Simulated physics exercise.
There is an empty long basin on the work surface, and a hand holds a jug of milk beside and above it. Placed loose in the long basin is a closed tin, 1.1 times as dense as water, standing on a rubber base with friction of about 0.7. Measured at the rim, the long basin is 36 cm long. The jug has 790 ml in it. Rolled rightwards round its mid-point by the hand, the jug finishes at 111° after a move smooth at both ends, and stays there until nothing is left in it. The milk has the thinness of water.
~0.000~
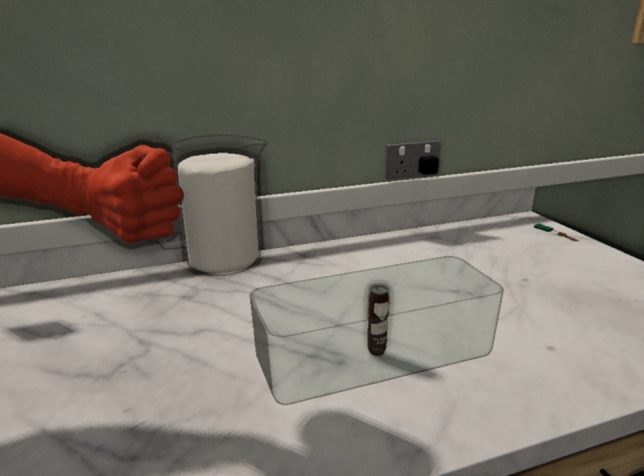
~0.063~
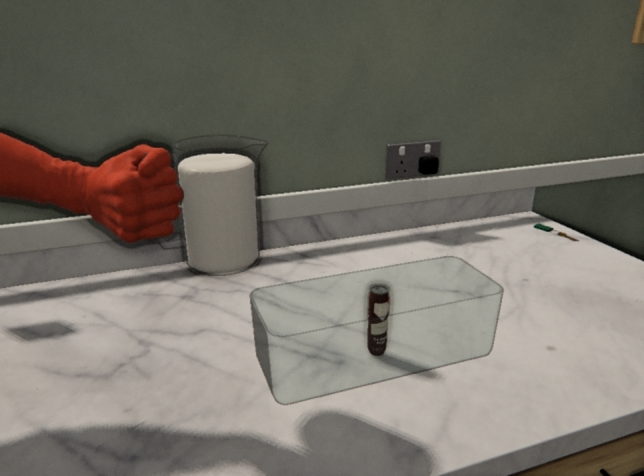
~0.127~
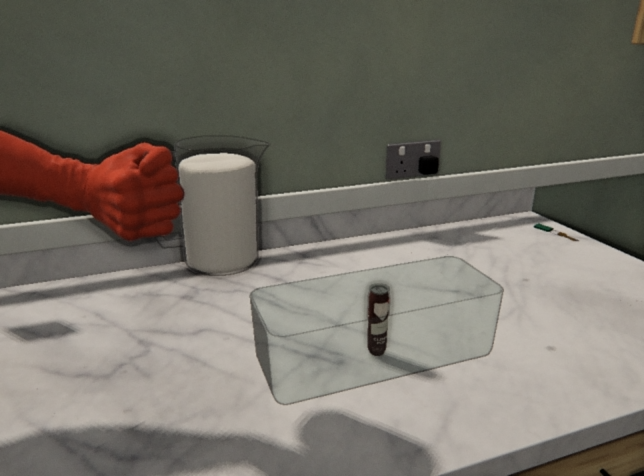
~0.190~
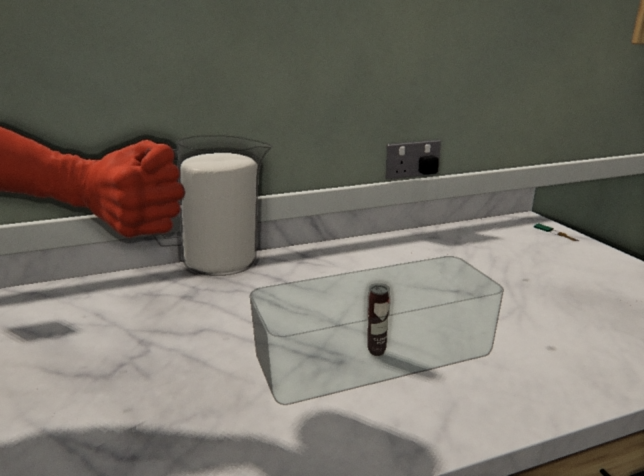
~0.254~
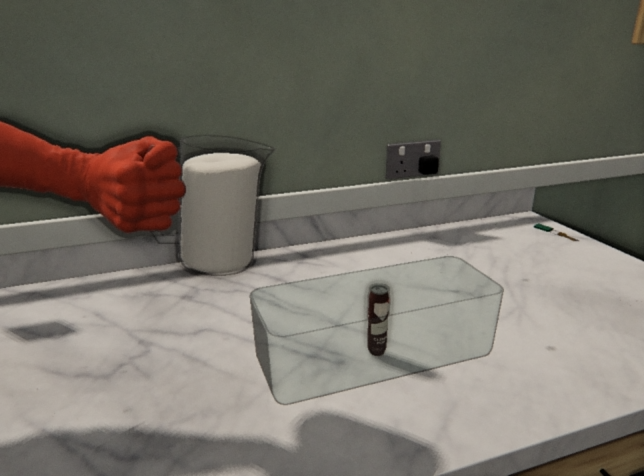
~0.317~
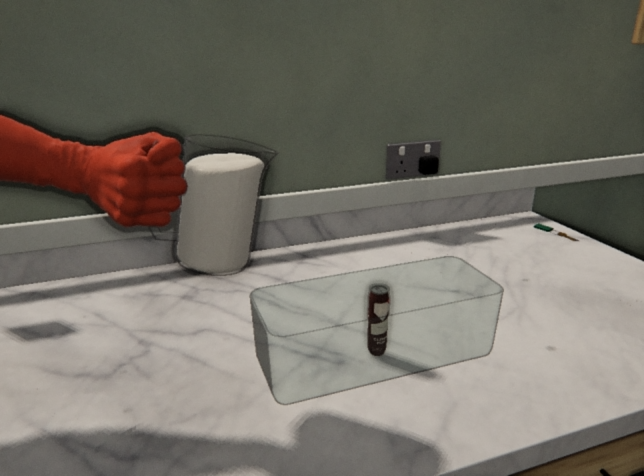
The clip shows a red hand holding a clear jug of white liquid beside a transparent long basin with a small dark container inside; the jug stays upright at first, then the hand slowly tilts it slightly to the right.
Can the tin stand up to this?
It will make it through.
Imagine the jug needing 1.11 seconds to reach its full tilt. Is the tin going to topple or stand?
Result: Tin upright.
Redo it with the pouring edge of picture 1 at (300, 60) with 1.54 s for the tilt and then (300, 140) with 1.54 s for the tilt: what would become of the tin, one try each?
Trial 1 - tin tips; trial 2 - tin tips.
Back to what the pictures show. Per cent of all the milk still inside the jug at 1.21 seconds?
Some 40 per cent.
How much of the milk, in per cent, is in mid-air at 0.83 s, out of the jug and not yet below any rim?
It comes to about 10 percent.
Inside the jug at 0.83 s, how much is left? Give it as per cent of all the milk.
Around 88 in a hundred.
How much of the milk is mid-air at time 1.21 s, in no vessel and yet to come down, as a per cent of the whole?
Roughly 20 %.
Then, 0.83 s in, the tilt is 63° and 88 per cent is still to pour; the tin stands where it began.
Then, 1.21 s in, the tilt is 99° and 41 per cent is still to pour; the tin stands where it began.
Then, 1.61 s in, the tilt is 111° and 2 per cent is still to pour; the tin stands where it began.
Then, 2.04 s in, the tilt is 111° and 0 per cent is still to pour; the tin stands where it began.
Finally, the tin stands where it began.
